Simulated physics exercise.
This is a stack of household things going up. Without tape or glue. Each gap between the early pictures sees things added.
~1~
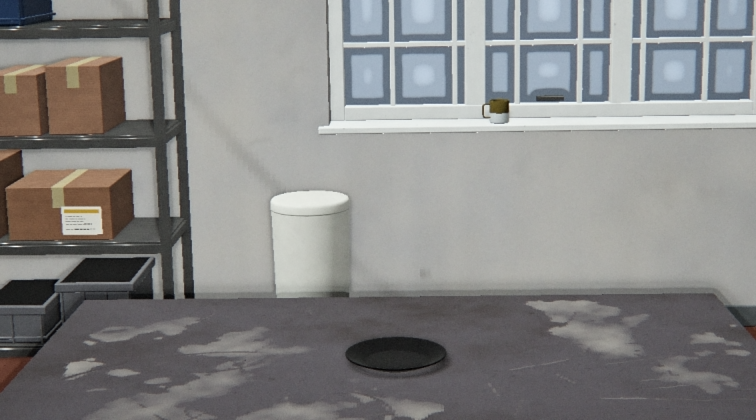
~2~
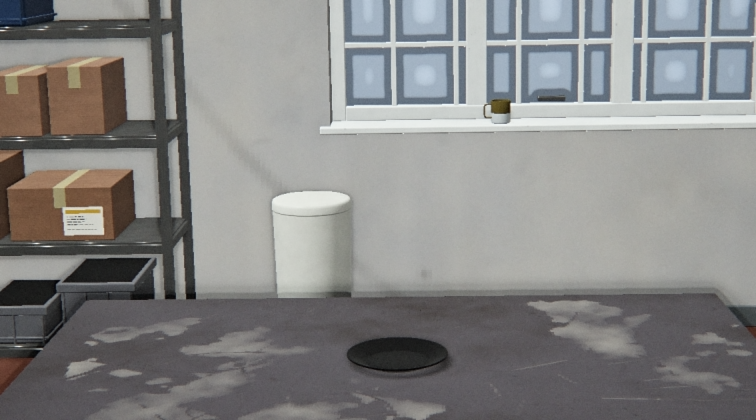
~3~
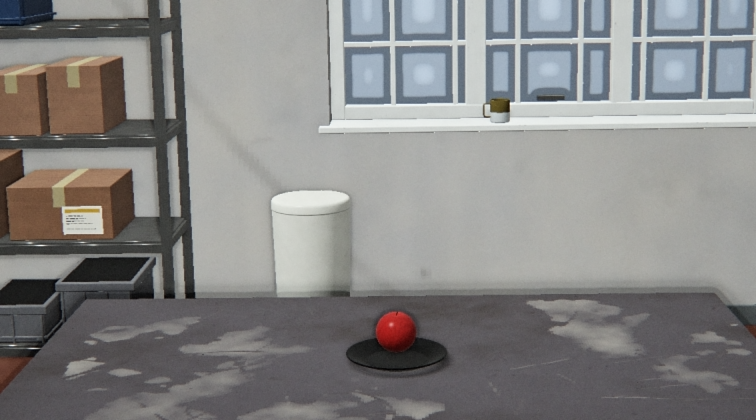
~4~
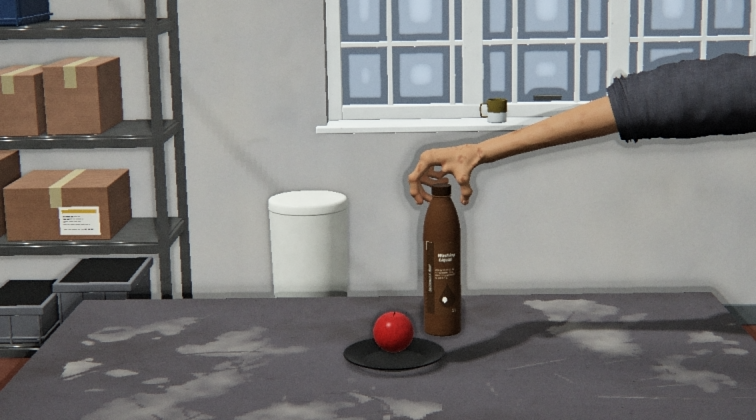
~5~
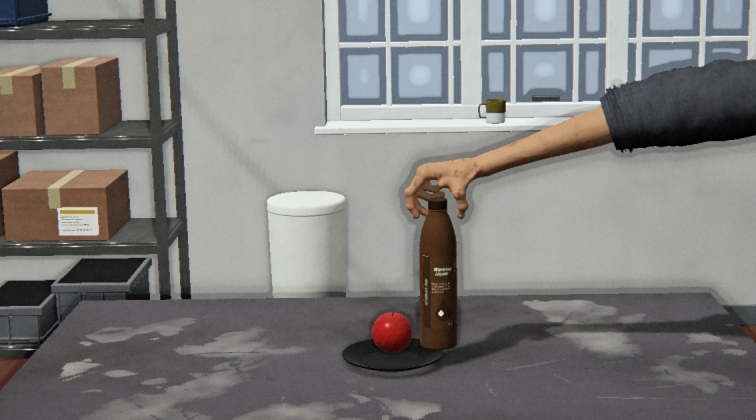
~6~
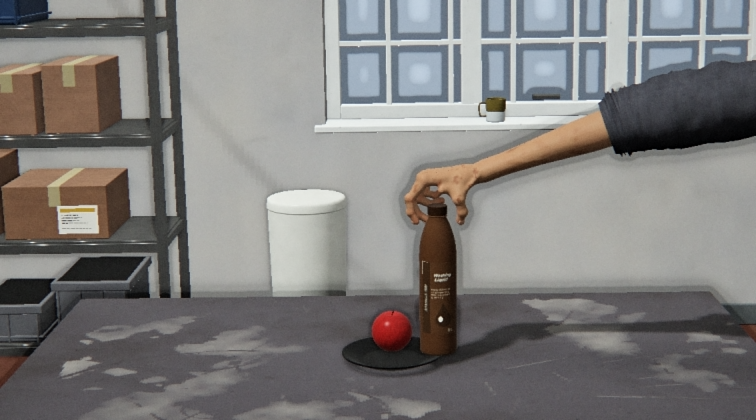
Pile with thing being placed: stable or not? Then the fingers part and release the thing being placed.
Looks like it is steady enough.
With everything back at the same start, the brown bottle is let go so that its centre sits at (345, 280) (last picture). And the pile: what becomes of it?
Well, it is fine after that.
Then, 1.00 s after the last picture, nothing has stirred.
Then, 2.10 s after the last picture, brown bottle resting near (438, 279).
At rest, all 3 in place. Seen from the same camera at the end, brown bottle near (438, 279). The pile stays up.
